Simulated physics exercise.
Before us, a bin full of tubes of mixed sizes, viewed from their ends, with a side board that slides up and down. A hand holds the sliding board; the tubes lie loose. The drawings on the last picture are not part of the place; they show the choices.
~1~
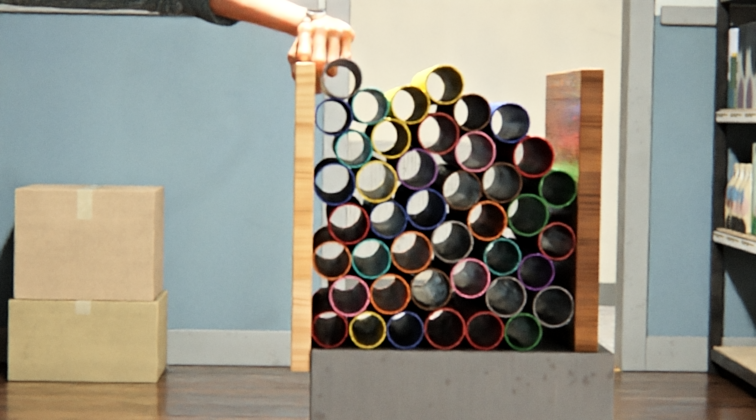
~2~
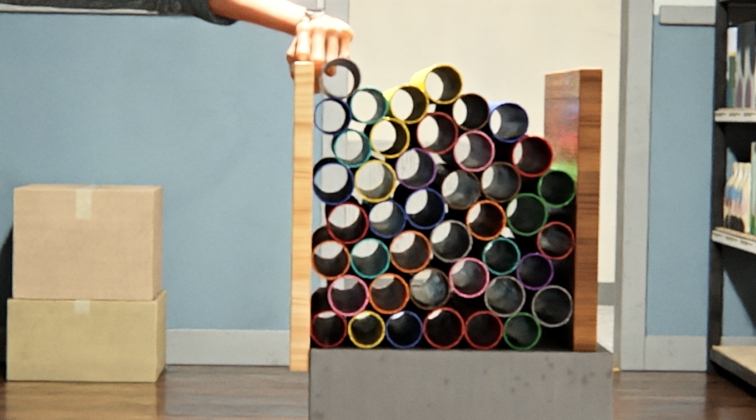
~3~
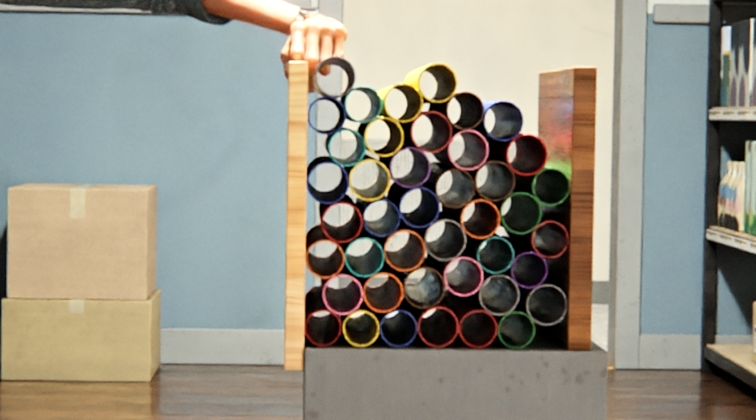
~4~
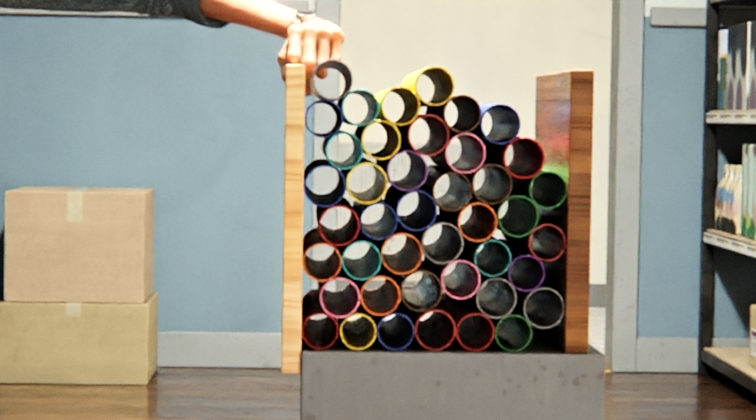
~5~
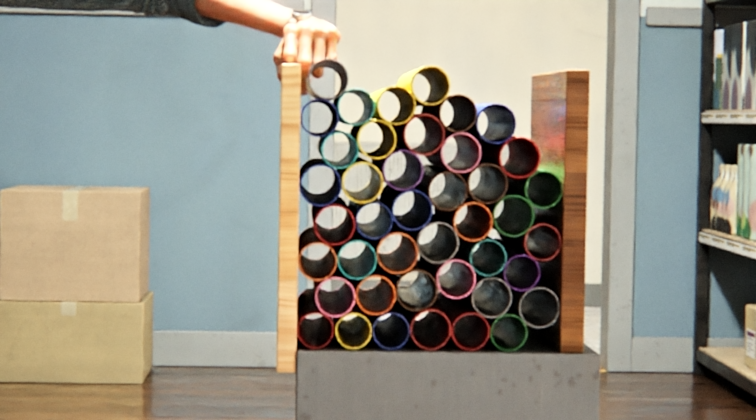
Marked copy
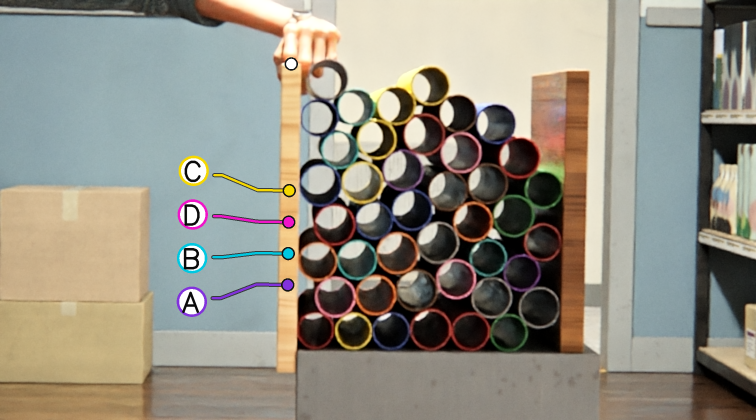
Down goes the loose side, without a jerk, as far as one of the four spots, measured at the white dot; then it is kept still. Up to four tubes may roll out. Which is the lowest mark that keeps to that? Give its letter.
Down to C.
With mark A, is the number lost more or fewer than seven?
At A, more than seven.
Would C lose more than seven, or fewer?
At C, fewer than seven.
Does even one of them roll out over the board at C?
Yes.
On the marked copy, A at (288, 285); B at (288, 254); C at (289, 191); D at (289, 222); the white dot at (291, 64).
Following C. Soon after the start, top of the board (300, 139).
Later, top of the board (299, 191).
In the end, top of the board (299, 191), four out over the board.
As for the rest, A more than four out over the board; B more than four out over the board; D more than four out over the board.
